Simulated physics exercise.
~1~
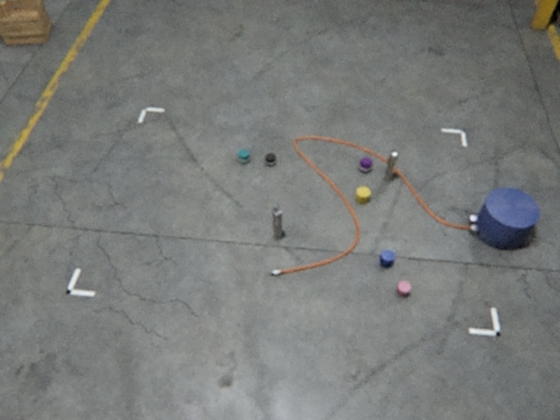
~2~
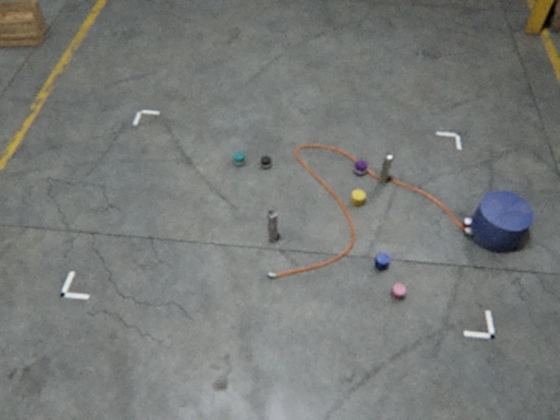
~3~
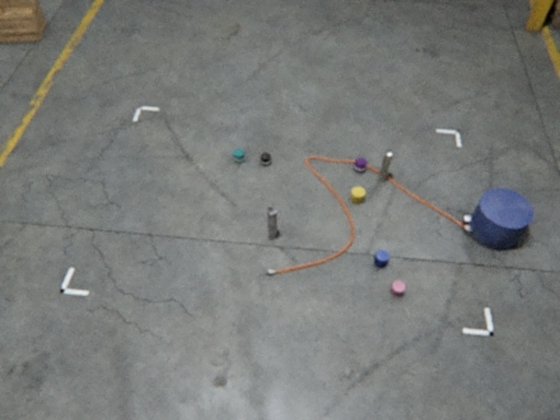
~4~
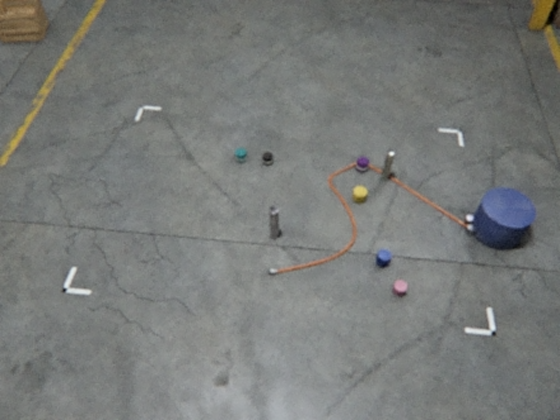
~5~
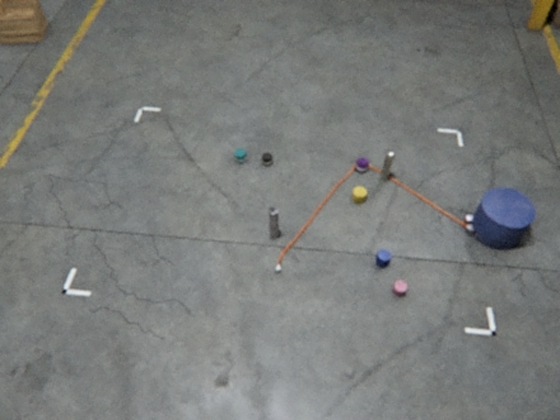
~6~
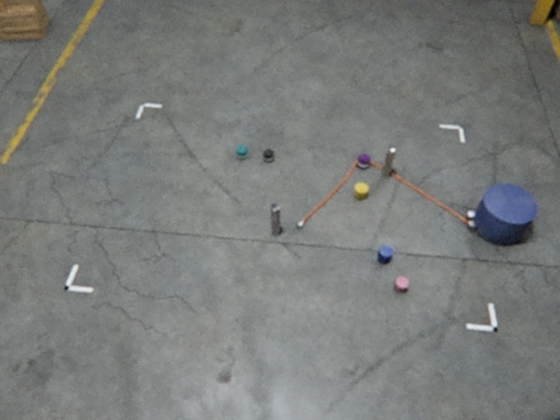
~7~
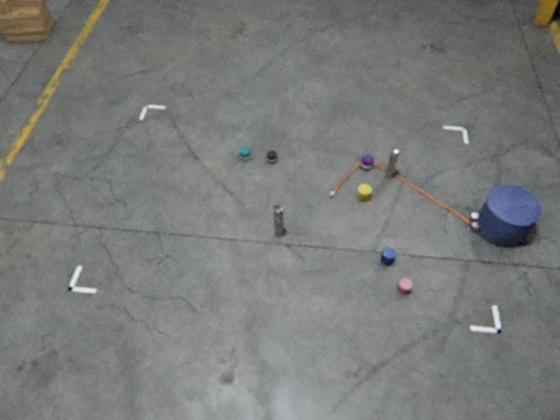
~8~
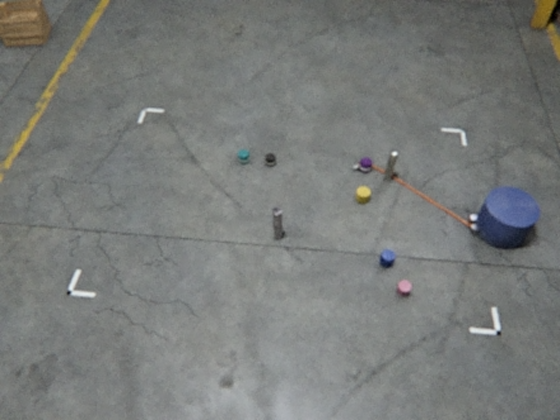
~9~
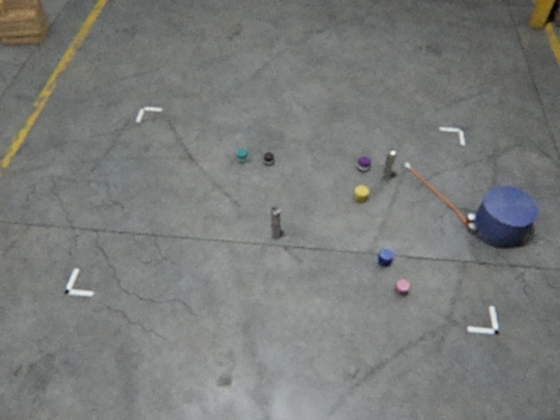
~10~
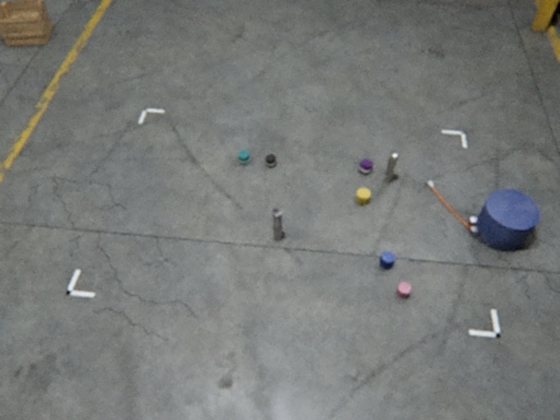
An orange lead retracts past posts and unmoved containers toward the blue cleaner, leaving a short length out.
